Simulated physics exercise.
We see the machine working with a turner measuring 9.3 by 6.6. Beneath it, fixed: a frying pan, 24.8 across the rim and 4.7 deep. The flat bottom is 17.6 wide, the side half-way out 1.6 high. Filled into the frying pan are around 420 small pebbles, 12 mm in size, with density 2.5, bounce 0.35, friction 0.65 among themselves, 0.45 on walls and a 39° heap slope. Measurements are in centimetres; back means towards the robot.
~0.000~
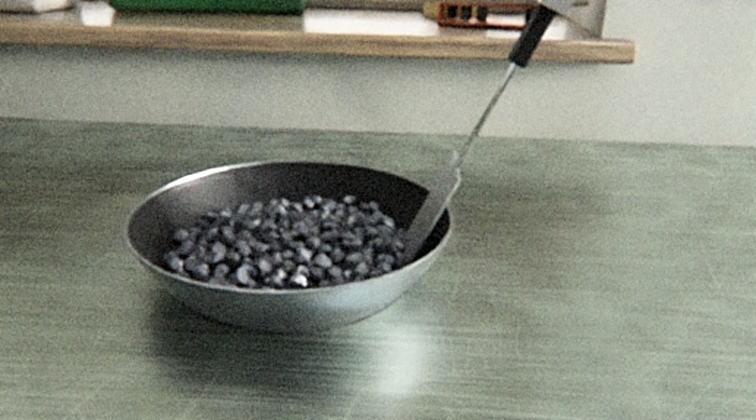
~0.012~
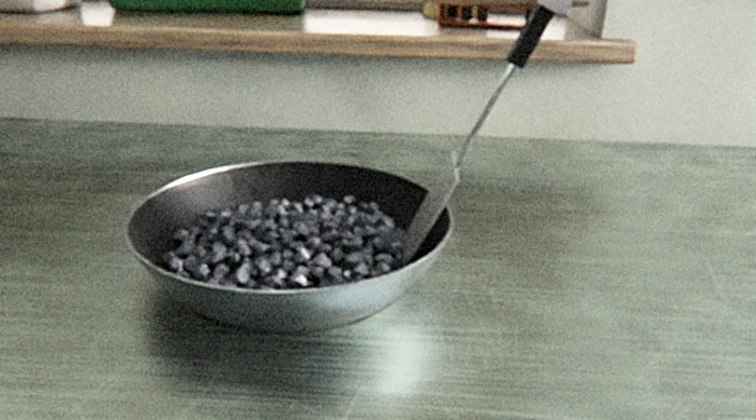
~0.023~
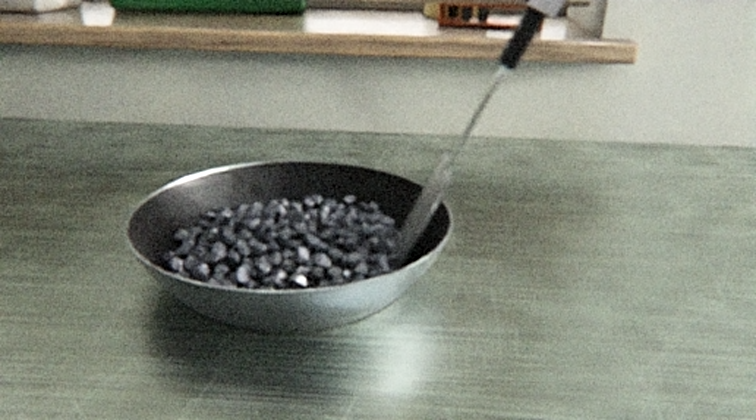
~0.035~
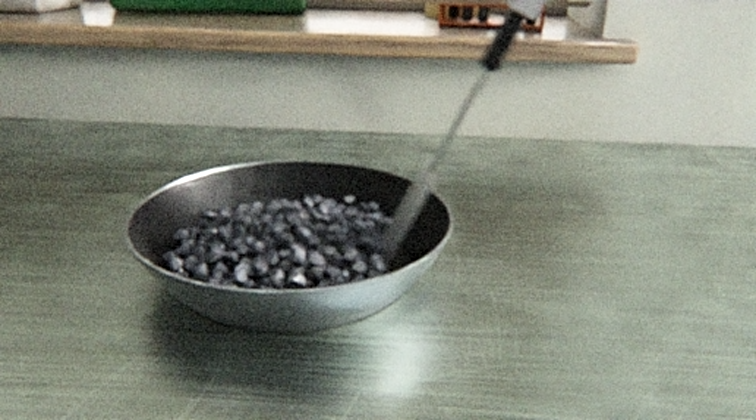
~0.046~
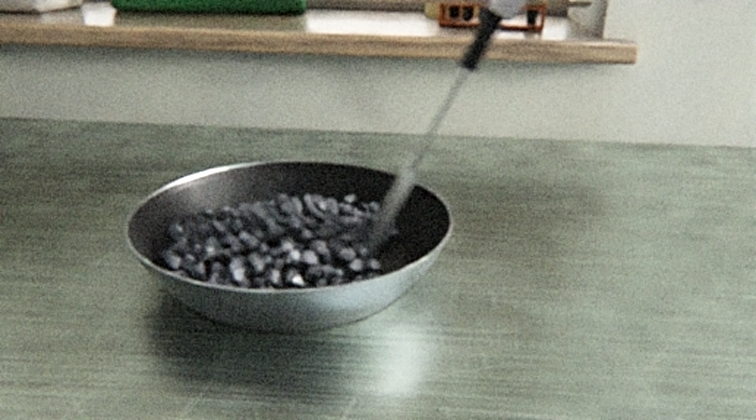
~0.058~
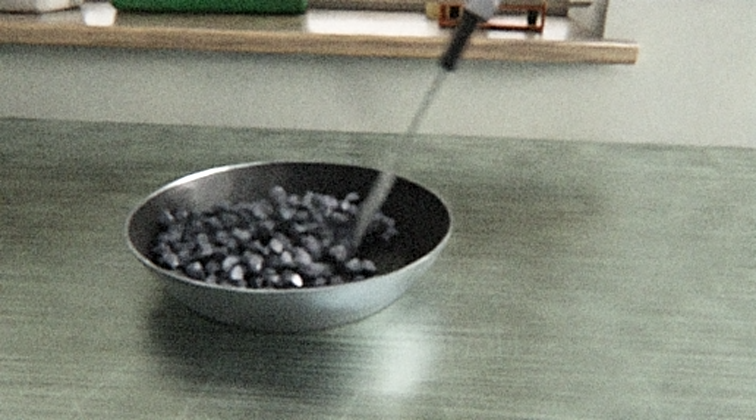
A turner, gripped by a machine at the top edge of the view, rests almost still at the right side of a frying pan filled with small dark pebbles. It then sweeps left through the pan, pushing the nearest pebbles leftward and leaving some dark pan surface bare behind it.
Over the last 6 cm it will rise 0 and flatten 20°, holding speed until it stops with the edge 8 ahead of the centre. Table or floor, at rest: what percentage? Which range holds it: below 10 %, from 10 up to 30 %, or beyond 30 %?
The range from 10 up to 30 %.
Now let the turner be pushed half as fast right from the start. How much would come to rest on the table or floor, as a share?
Estimate: Near 5 %.
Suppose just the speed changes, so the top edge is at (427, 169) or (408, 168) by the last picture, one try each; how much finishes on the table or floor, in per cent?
Respectively, some 5 and 10 per cent.
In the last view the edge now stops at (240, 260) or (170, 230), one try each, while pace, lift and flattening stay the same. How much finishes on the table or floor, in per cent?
First try about 5 percent, second about 40 percent.
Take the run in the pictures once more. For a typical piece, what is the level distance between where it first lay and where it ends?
5 cm.
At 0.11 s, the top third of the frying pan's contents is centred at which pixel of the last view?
I'd put it somewhere near (221, 218).
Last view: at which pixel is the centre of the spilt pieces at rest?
Centre of the spill: Approx. (94, 256).
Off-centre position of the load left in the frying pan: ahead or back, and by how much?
Offset forward: Around 4.0 cm.
By 0.09 s, sloping 65°, highest piece 7 above the table; 421 in the frying pan.
By 0.11 s, sloping 60°, highest piece 8 above the table; 421 in the frying pan.
By 0.33 s, sloping 45°, highest piece 6 above the table; 365 in the frying pan, 51 on the table or floor, 5 on the blade or in flight.
By 1.38 s, sloping 45°, highest piece 6 above the table; 364 in the frying pan, 57 on the table or floor.
Final count, 364 in the frying pan, 57 on the table or floor. That is 14 % on the table or floor.
